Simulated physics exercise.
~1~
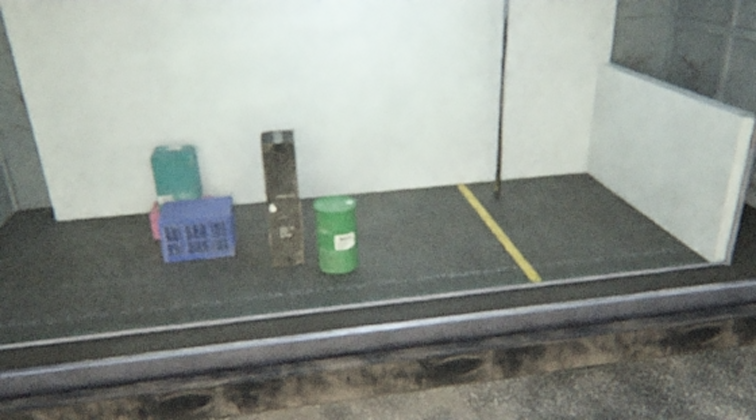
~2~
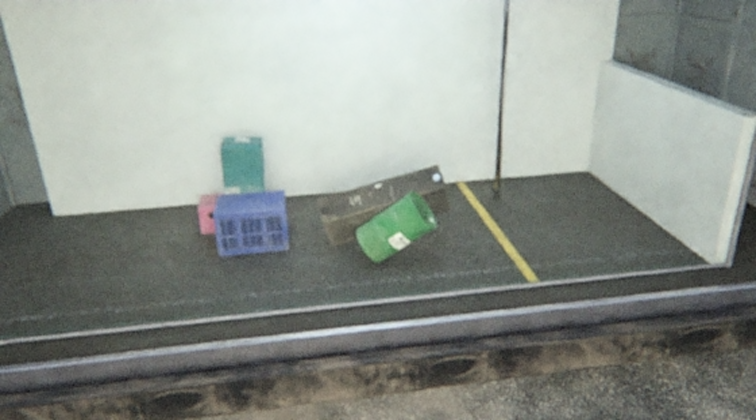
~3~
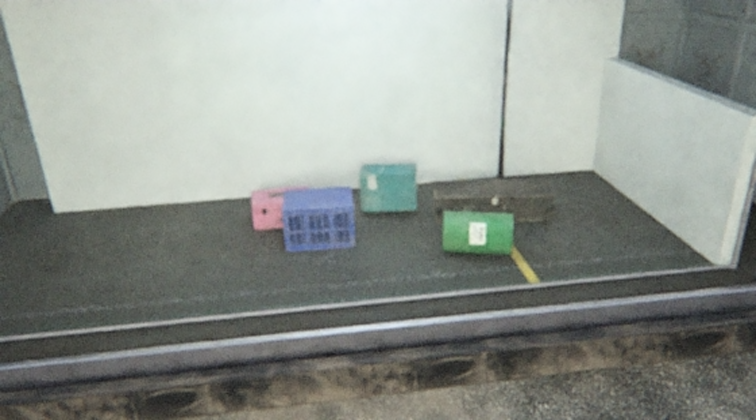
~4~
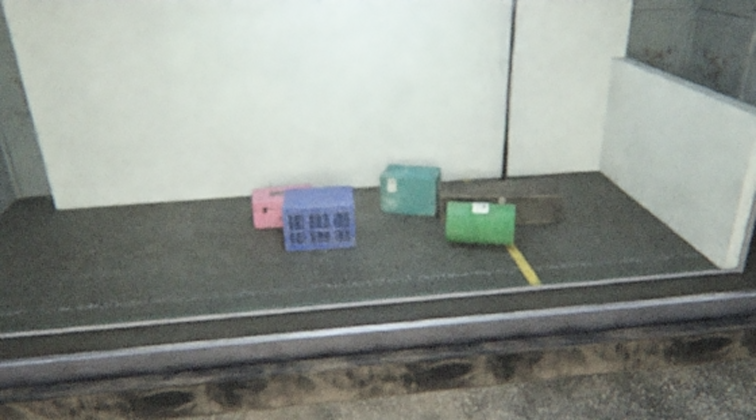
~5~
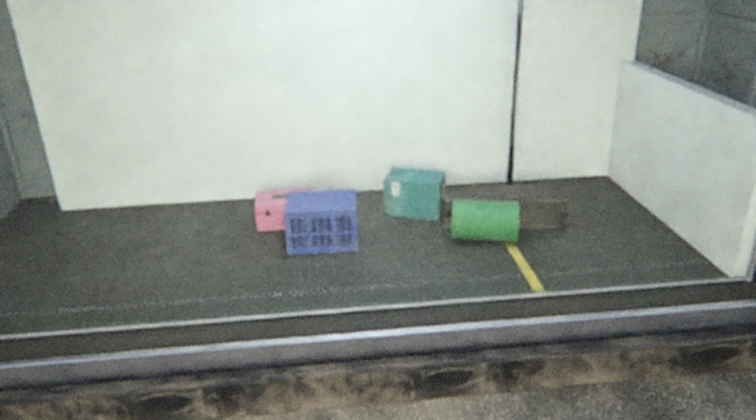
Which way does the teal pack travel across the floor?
It moves to the right, ending up on its side behind and to the left of the green drum.
